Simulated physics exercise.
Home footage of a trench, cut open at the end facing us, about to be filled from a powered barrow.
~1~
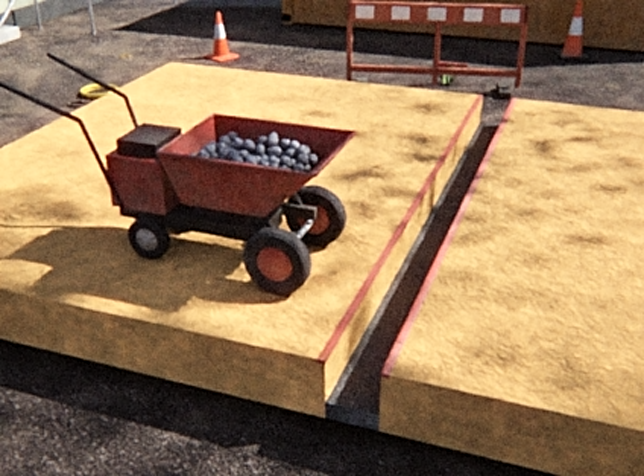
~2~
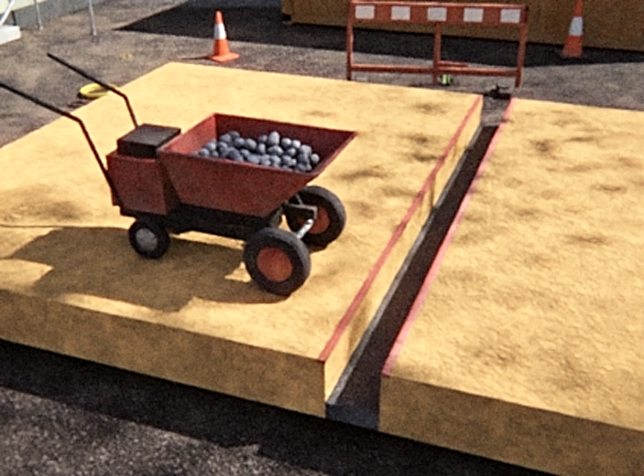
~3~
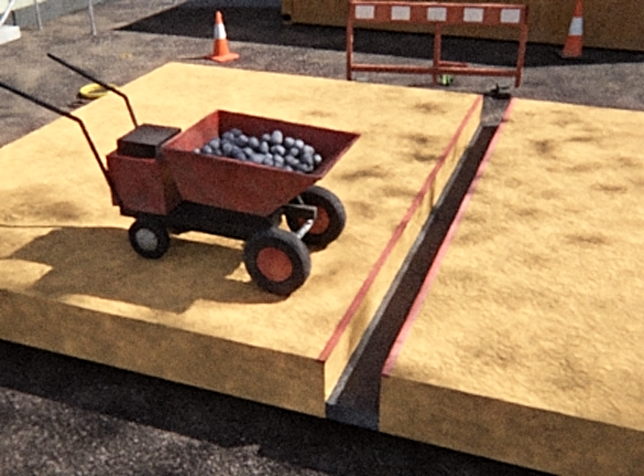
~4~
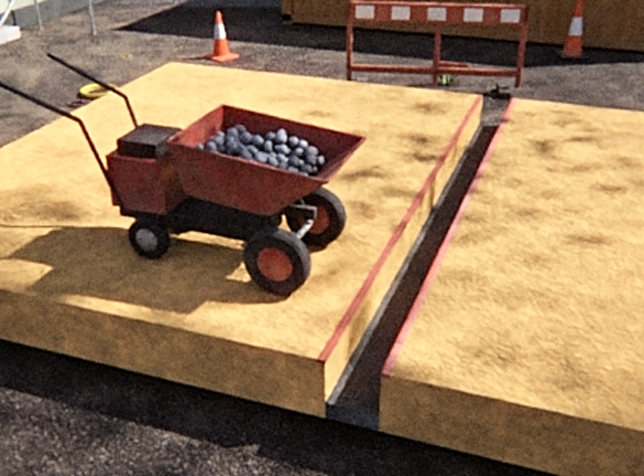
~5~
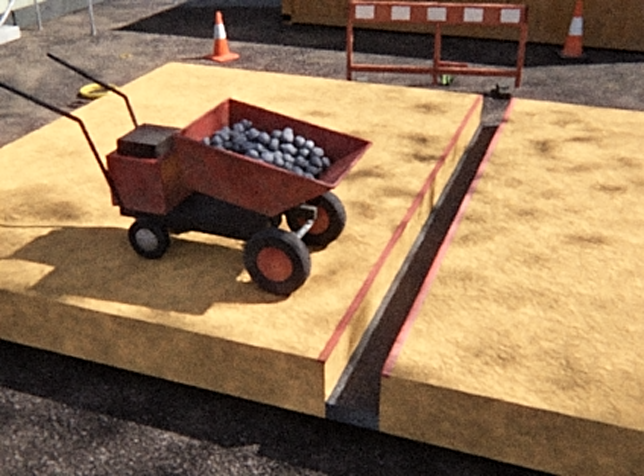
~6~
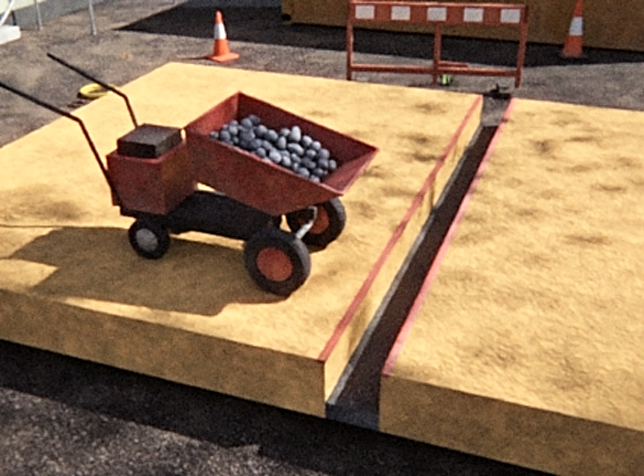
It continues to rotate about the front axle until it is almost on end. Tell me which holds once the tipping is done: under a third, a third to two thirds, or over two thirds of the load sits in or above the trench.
It is a third to two thirds.
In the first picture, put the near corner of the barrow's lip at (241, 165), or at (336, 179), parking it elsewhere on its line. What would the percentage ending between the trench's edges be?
50 %, then 10 %.
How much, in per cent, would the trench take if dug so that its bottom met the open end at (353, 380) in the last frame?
About 40 %.
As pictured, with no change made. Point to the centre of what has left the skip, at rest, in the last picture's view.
It settles centred around (427, 285).
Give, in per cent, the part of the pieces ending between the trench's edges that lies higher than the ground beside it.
Estimate: Close to 0 in a hundred.
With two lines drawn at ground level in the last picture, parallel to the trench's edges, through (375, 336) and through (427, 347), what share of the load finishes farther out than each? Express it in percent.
I'd put it near 70 in a hundred, then near 40 in a hundred.
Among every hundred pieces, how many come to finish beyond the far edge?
About 50 per cent.
Shortly afterwards, skip tipped steeply; the whole lot in the skip.
Next, skip tipped right over; all but a few in the skip; a little in or heaped over the trench; only a few beyond it; only a few falling.
Some moments later, skip tipped right over; a little in the skip; near a third in or heaped over the trench; near half beyond it.
In the end, skip tipped right over; near half in or heaped over the trench; near half beyond it.
